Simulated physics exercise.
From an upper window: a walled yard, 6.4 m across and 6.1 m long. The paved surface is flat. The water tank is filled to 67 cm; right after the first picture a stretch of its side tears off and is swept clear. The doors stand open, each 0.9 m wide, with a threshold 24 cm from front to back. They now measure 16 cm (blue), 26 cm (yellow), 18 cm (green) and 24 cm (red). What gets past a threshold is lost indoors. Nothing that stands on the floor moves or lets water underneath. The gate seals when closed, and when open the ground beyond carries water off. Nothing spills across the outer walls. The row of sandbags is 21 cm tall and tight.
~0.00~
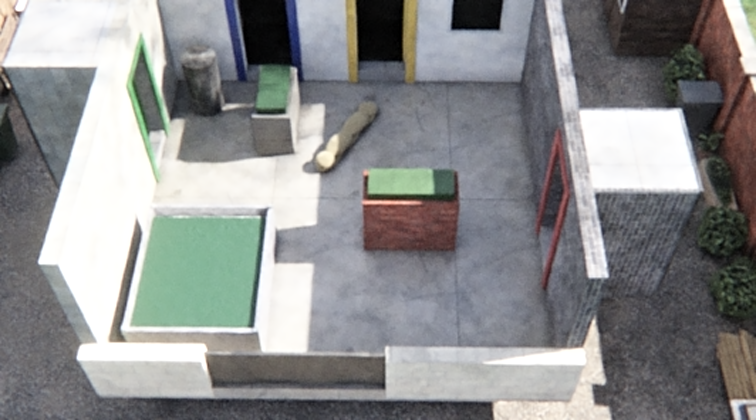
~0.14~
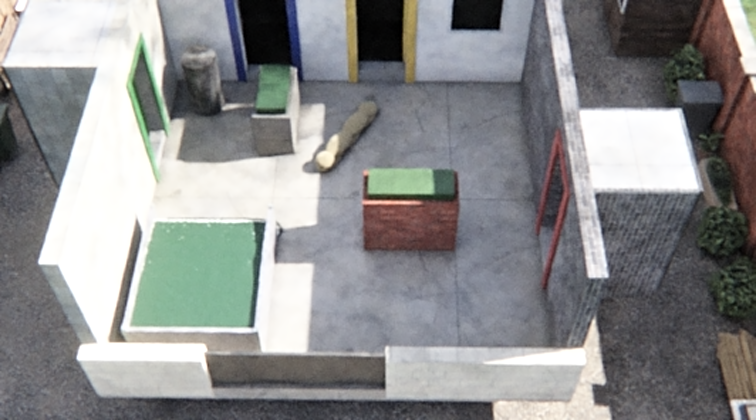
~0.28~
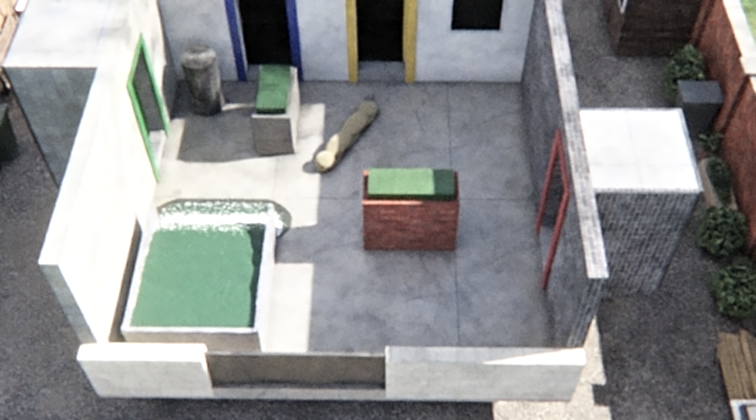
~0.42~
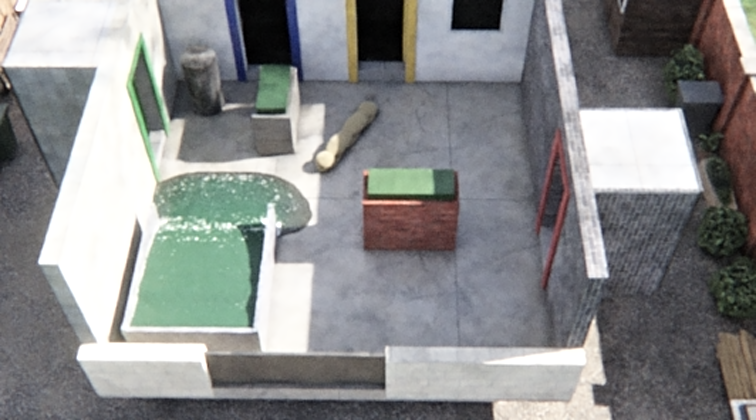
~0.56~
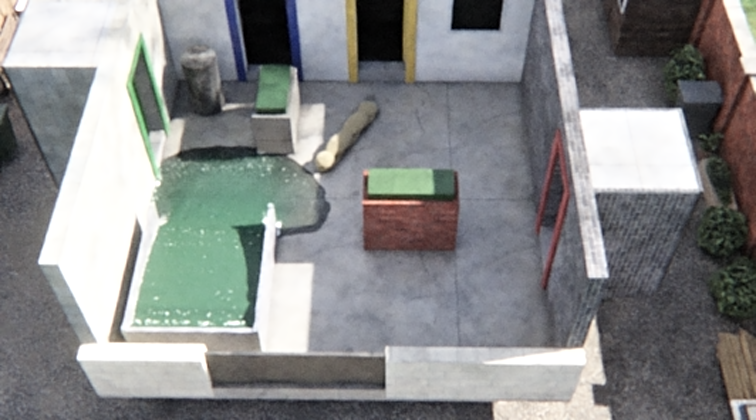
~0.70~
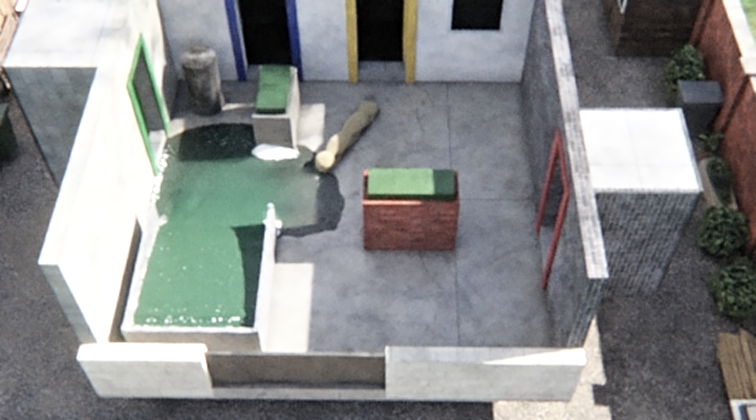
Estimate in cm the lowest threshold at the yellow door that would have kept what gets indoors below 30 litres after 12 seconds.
Close to 10 cm is just enough.
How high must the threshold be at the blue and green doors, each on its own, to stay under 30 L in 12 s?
About 28 cm at blue and 16 cm at green.
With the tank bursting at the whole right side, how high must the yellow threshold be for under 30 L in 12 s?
Then roughly 9.5 cm.
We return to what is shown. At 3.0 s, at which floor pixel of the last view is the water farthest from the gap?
Near (468, 87).
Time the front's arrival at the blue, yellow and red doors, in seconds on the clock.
Arrival: Blue 1.1 s, yellow 1.8 s, red 4.5 s.
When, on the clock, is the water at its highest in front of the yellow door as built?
Around 3.2 s.
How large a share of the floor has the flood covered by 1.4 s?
Near 25 per cent is wet.
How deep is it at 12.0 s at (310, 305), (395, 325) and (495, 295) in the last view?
About 10, 7 and 9 cm.
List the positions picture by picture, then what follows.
Still water, 67 cm deep, in the water tank at (202, 268); the yellow door at (382, 40) is dry, in the first picture.
The gap is on the far side, the front 0.2 m out at a hidden place; the back of the water tank holds 67 cm, in the second picture.
The gap is on the far side, the front 0.7 m out at (174, 204); the back of the water tank holds 67 cm, in the third picture.
The front is at (186, 176), 1.3 m from the gap on the far side; 2.8 m2 of floor is wet, 67 cm left at the back, in the fourth picture.
The gap is on the far side, the front 1.9 m out at (212, 150); the back of the water tank holds 61 cm, in the fifth picture.
Water pours out on the far side and has run 2.4 m, to (219, 128); about 8 cm deep outside, 56 cm at the back; 2.2 m in a straight line remain to the yellow door at (382, 40), in the sixth picture.
After 1.4 s water covers 25 % of the floor, deepest (37 cm) near (265, 158); it has not reached the yellow door.
After 3.0 s water covers 50 % of the floor, deepest (36 cm) near (178, 85); 16 cm at the yellow door, 0 litres in over its 26 cm threshold.
After 12.0 s water covers 95 % of the floor, deepest (11 cm) near (281, 320); 8 cm at the yellow door, 0 litres in over its 26 cm threshold.
At the yellow door as built, the water arrived by 1.8 s and peaked near 17 cm at 3.2 s.
Run again over the same 12 s with other heights there, 44 litres in over 8.5 cm, 19 litres over 11.5 cm. The limit of 30 litres is kept from about 10 cm up.
